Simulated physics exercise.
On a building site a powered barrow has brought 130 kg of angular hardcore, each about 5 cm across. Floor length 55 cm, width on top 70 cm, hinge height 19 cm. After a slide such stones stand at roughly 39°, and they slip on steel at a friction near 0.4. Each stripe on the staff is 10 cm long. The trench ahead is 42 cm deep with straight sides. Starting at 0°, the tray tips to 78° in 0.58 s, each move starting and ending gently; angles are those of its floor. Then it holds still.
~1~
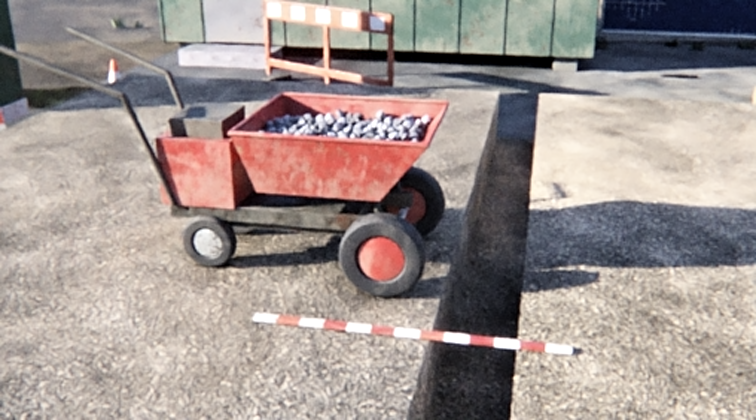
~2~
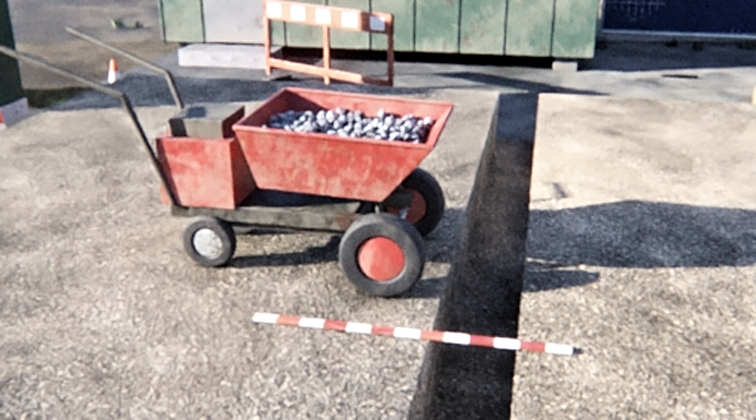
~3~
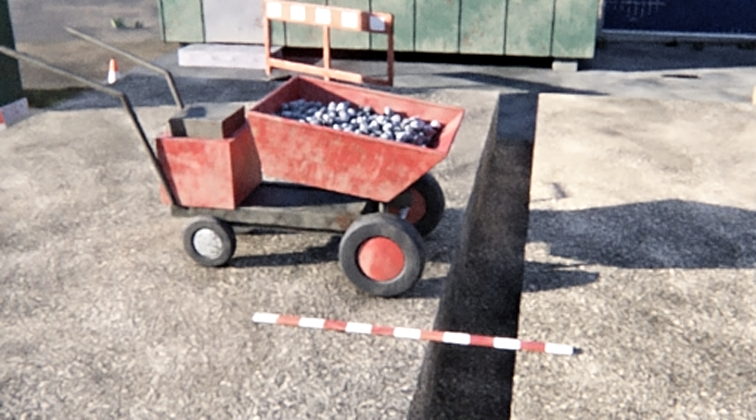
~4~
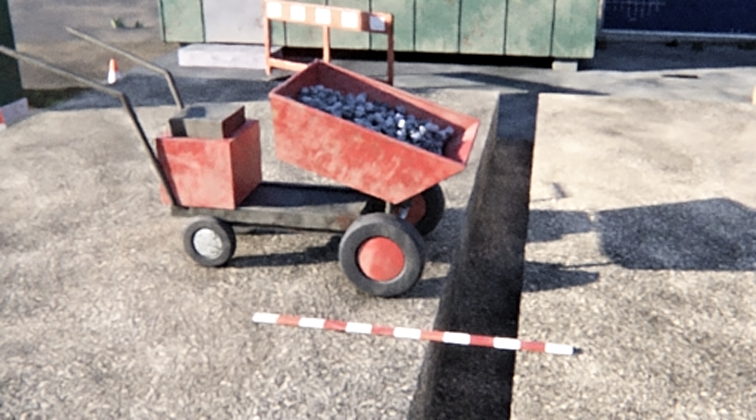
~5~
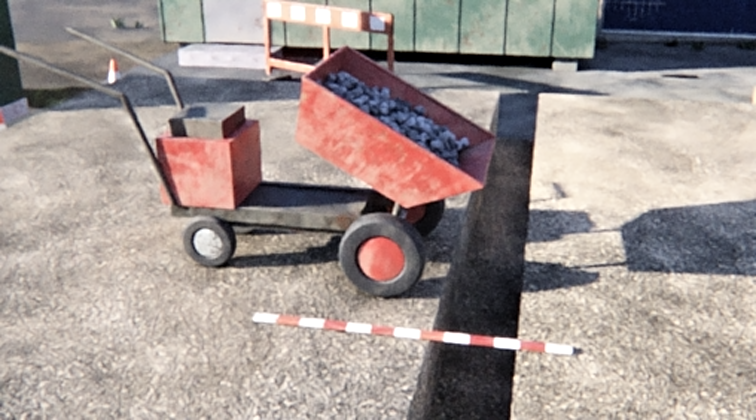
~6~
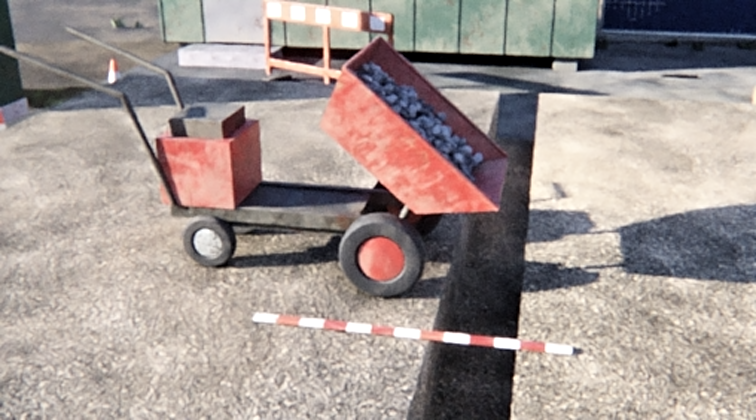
On a sunlit building site of rough grey ground, seen from slightly above and to the side, a dark, straight-sided trench runs between two paved areas. A red barrow with black wheels and handles at left carries grey stones, with a red-and-white staff in front and an orange-and-white barrier and green panels behind. The camera stays still while the tray tilts steadily rightward, its left end rising, the stones staying inside.
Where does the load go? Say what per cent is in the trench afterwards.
Close to 10 in a hundred.
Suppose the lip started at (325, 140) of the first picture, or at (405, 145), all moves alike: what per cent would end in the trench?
First some 85, then 40 per cent.
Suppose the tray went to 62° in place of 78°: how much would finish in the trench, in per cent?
It would be near 10 per cent.
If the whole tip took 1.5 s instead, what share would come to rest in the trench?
In that case some 15 per cent.
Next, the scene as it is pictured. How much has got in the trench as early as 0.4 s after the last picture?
Some 0 per cent.
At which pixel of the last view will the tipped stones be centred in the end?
Near (591, 279).
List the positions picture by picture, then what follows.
In the first frame, the tray is at 0°, its lip at (428, 146); the top of the load is at (339, 123).
In the second frame, lip at (433, 148), floor tilted 2°, highest stones at (304, 119).
In the third frame, the tray is at 9°, its lip at (446, 155); the top of the load is at (302, 107).
In the fourth frame, the tray is at 18°, its lip at (464, 168); the top of the load is at (317, 94).
In the fifth frame, the tray is at 29°, its lip at (483, 186); the top of the load is at (338, 80).
In the sixth frame, the tray is at 41°, its lip at (498, 209); the top of the load is at (369, 70).
Then, 0.1 s after the last picture the floor is at 65°, 100 % in the tray; the foremost stones are at (505, 215).
Then, 0.4 s after the last picture the floor is at 78°, 59 % in the tray, 1 % in the trench, 40 % past the trench; the foremost stones are at (605, 284).
Then, 0.7 s after the last picture the floor is at 78°, 17 % in the tray, 6 % in the trench, 77 % past the trench; the foremost stones are past the picture's edge.
Then, 2.7 s after the last picture the floor is at 78°, 12 % in the tray, 10 % in the trench, 78 % past the trench; the foremost stones are past the picture's edge.
